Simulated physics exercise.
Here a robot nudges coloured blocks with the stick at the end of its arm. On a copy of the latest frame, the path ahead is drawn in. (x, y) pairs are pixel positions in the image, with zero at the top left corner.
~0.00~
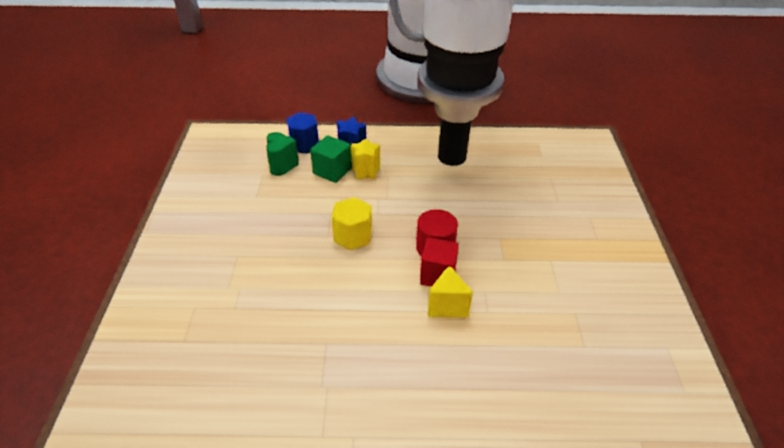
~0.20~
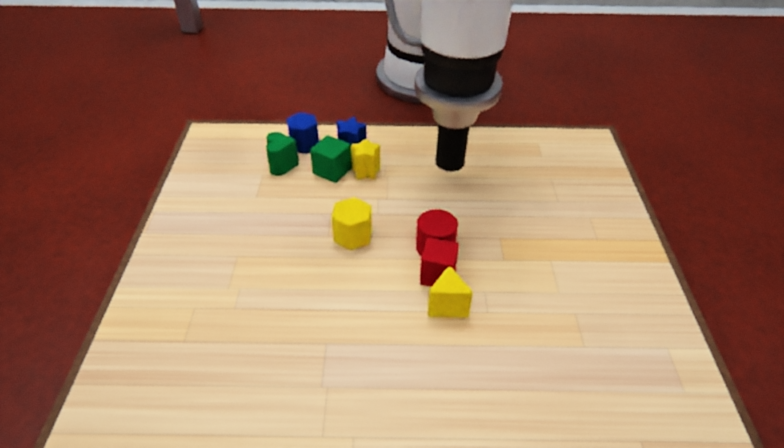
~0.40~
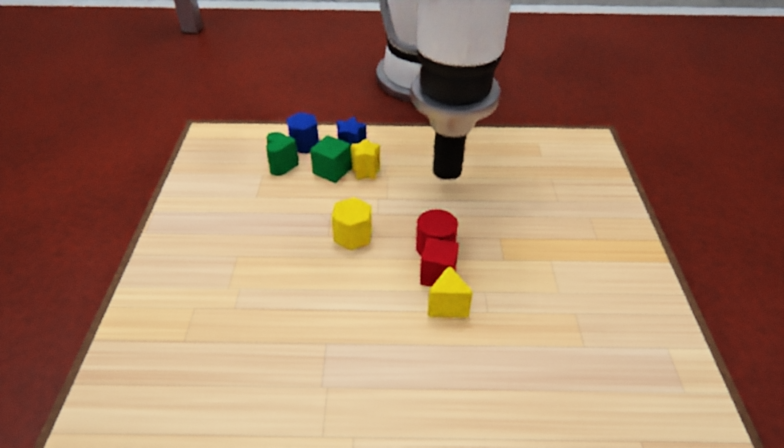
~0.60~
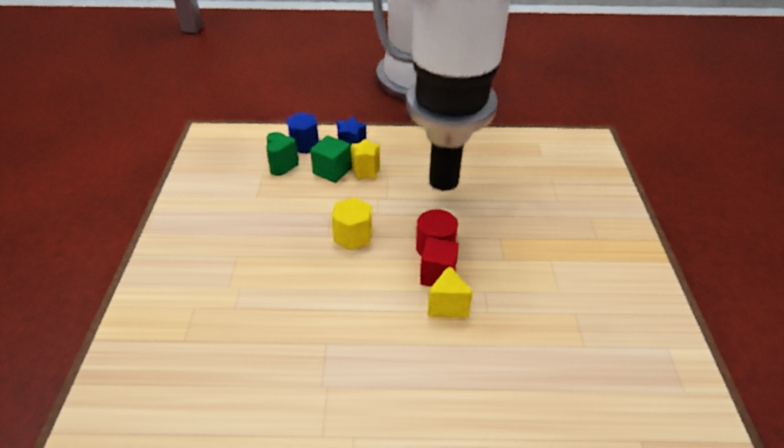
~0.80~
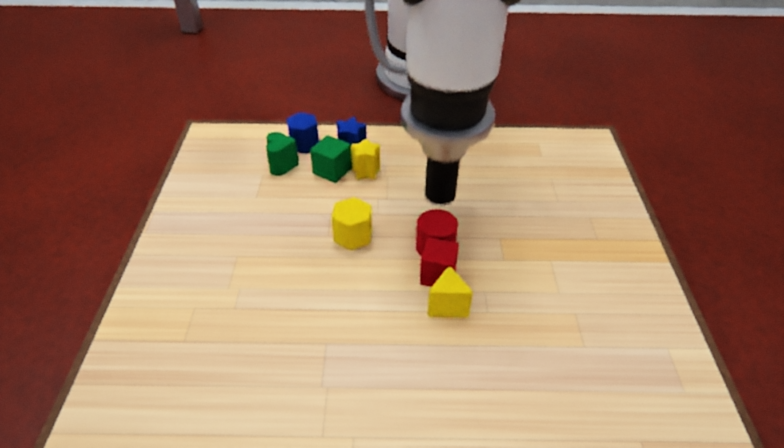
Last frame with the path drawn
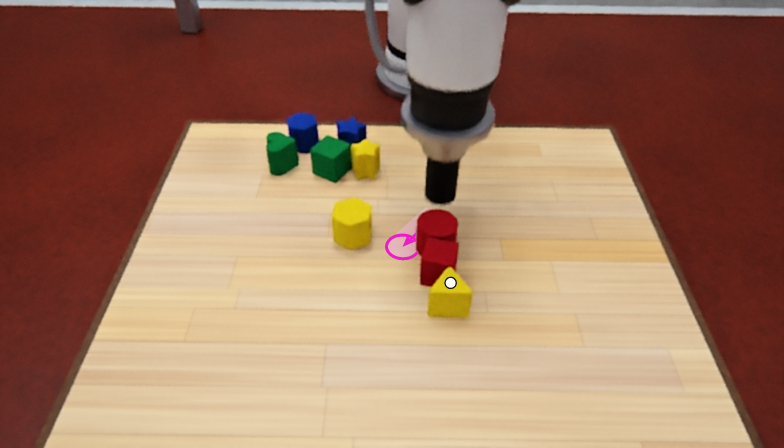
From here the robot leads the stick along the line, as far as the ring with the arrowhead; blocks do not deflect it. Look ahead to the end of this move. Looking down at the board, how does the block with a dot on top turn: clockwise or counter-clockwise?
The sense of turning is clockwise.
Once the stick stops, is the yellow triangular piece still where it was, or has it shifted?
It is moved off its spot.
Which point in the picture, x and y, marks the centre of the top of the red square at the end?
It ends at (448, 270).
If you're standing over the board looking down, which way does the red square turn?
Rotates counter-clockwise.
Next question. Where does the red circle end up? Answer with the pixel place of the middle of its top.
The answer is (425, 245).
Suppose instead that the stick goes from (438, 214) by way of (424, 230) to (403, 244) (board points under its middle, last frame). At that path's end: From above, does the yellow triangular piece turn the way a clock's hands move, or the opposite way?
Clockwise, from overhead.
Drawn move, from (438, 214) directly to (403, 247); the dot is on the yellow triangular piece.
On the path given first. Halfway along, stick at (422, 212); red circle at (433, 230); red square at (440, 258), turned 20° anticlockwise; yellow triangular piece at (452, 287).
At the end, stick at (403, 228); yellow hexagonal block still; red circle at (425, 245); red square at (448, 270), turned 40° anticlockwise; yellow triangular piece at (458, 294), turned 30° clockwise.
